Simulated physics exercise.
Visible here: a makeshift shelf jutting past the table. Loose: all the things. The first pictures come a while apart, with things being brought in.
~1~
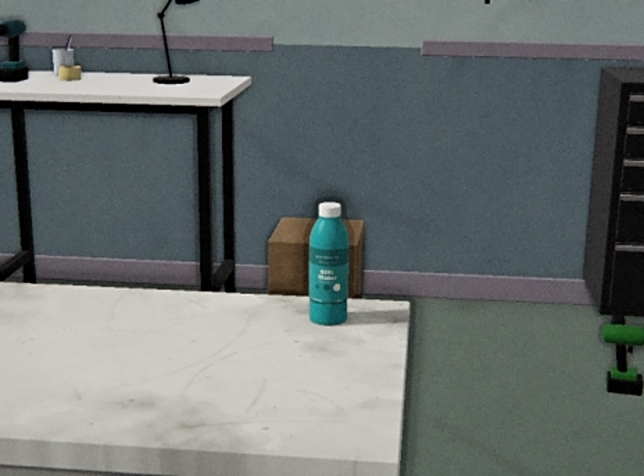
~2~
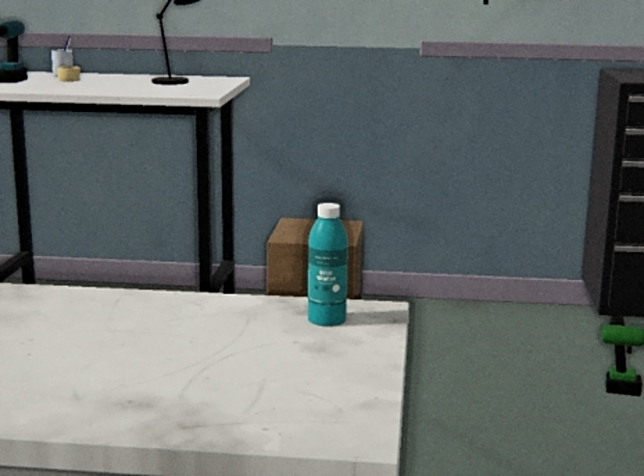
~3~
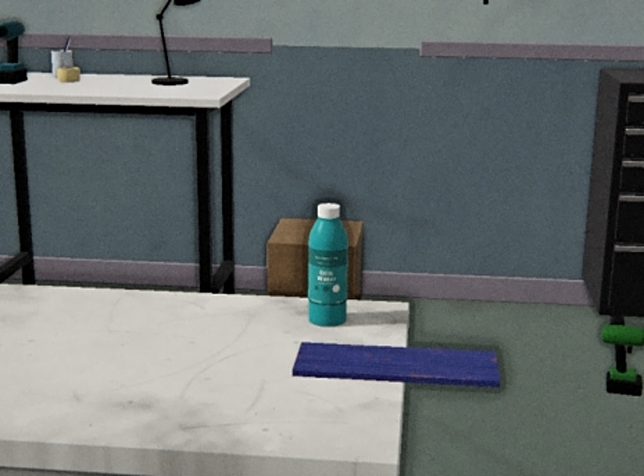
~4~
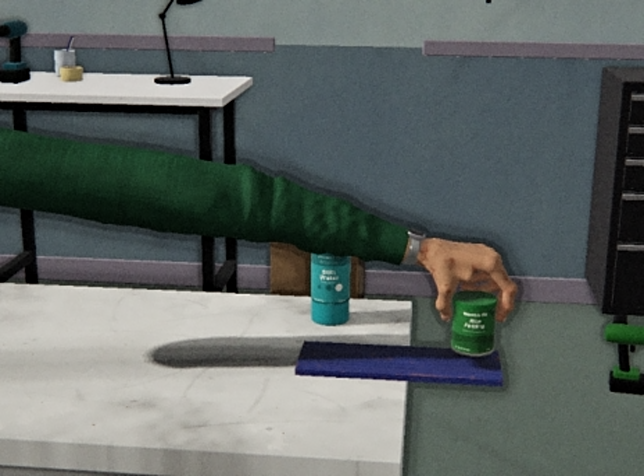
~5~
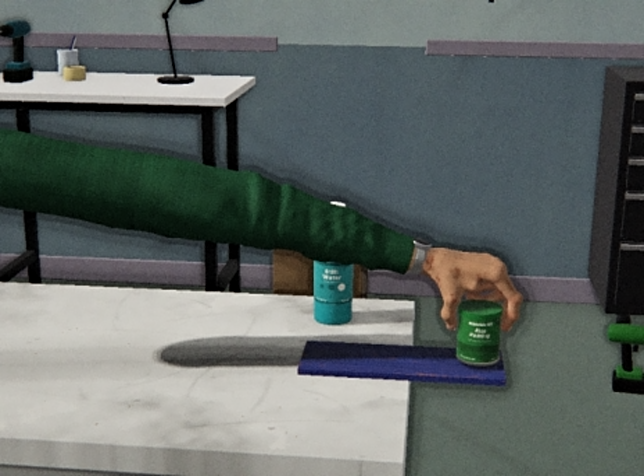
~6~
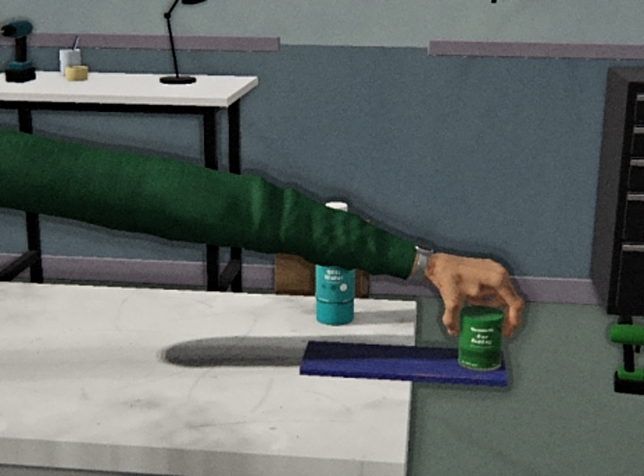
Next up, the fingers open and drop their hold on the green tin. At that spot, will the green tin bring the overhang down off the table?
Yes - turns out the setup gives way once it's let go.
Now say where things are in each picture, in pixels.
In the first picture, the last thing is not in view yet; turquoise bottle (329, 263).
In the second picture, the last thing is not in view yet; turquoise bottle (328, 264).
In the third picture, the last thing is not in view yet; turquoise bottle (328, 264).
In the fourth picture, on its way; green tin (474, 323); turquoise bottle (331, 263).
In the fifth picture, on its way; green tin (479, 332); turquoise bottle (334, 263).
In the sixth picture, in place under the hand; green tin (481, 338); turquoise bottle (336, 263).
Then, 0.40 s later than the last frame, green tin now down on the floor or falling; blue board on its side.
Then, 0.60 s later than the last frame, blue board now down on the floor or falling.
Then, 0.70 s later than the last frame, things are still on the move.
Then, 0.80 s later than the last frame, as before.
When it is over, down on the floor or falling, green tin and blue board; turquoise bottle as before. The board goes over.
